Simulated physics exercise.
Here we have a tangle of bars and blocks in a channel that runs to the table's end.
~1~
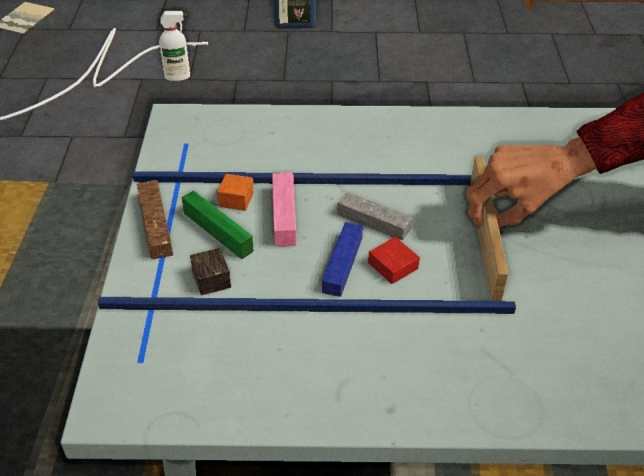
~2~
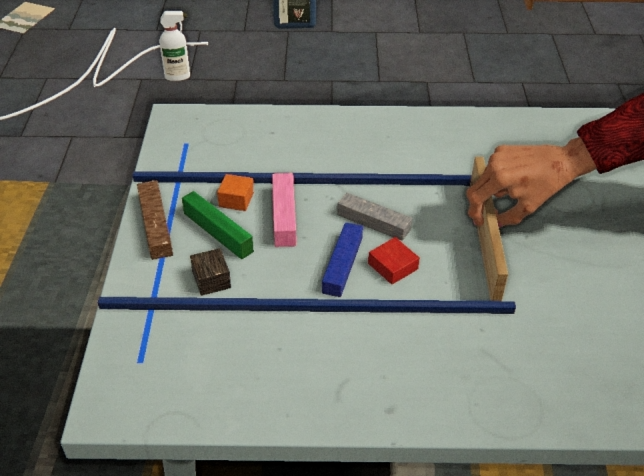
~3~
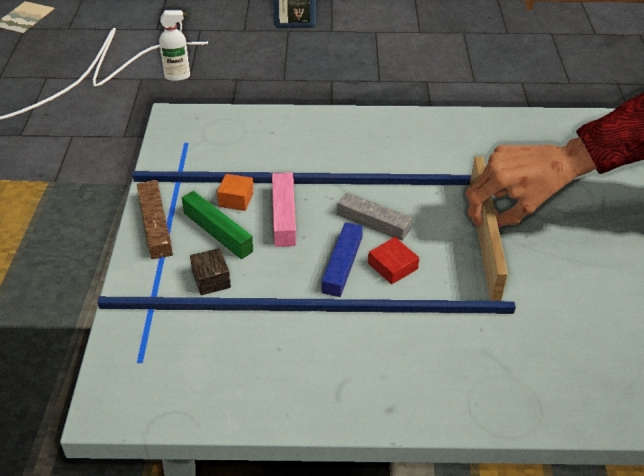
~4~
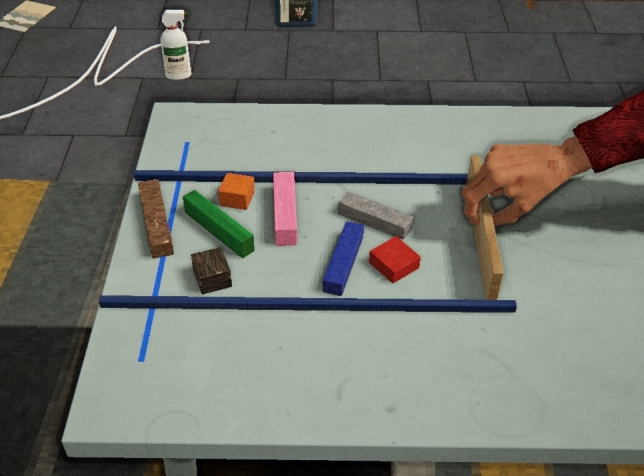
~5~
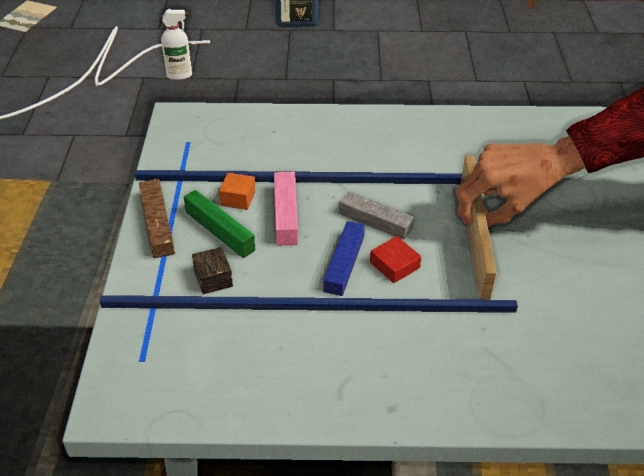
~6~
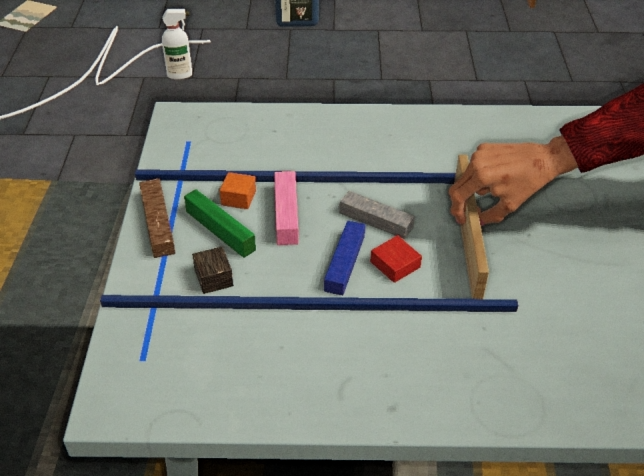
On a pale table, eight colored bars and blocks lie scattered between two dark blue rails, some near a strip of blue tape. A hand in a red sleeve holds a wooden board upright at the right, still at first, then slides it slightly left, while the pieces stay where they are.
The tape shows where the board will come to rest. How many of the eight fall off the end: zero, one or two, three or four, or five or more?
Here the number that fall off is three or four.
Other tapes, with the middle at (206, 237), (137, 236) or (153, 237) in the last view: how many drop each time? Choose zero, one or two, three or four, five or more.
Taking them in turn, just one or two; five or more; five or more.
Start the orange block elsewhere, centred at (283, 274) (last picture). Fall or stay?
Then it tumbles off.
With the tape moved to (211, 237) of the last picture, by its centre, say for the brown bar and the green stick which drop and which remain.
The brown bar drops off, the green stick does not fall.
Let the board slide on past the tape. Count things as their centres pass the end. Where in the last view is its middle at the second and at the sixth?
About (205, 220), then (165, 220).
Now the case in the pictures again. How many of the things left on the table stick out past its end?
2 of them.
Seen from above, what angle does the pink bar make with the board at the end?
Near 25 degrees.
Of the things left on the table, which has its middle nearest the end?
It is the pink bar.
Early on, none off yet; brown bar at rest near (157, 217); green stick at rest near (219, 223); black block at rest near (213, 270).
A while later, none off yet; brown bar at rest near (157, 217); green stick travelled a little near (202, 225); black block moving near (209, 271).
Further along, none off yet; brown bar leaning well over near (101, 234); green stick travelled about its own width near (129, 231); black block travelled well along near (124, 275).
Finally, the number that fall off is three or four; lost, orange block, black block, green stick and brown bar.
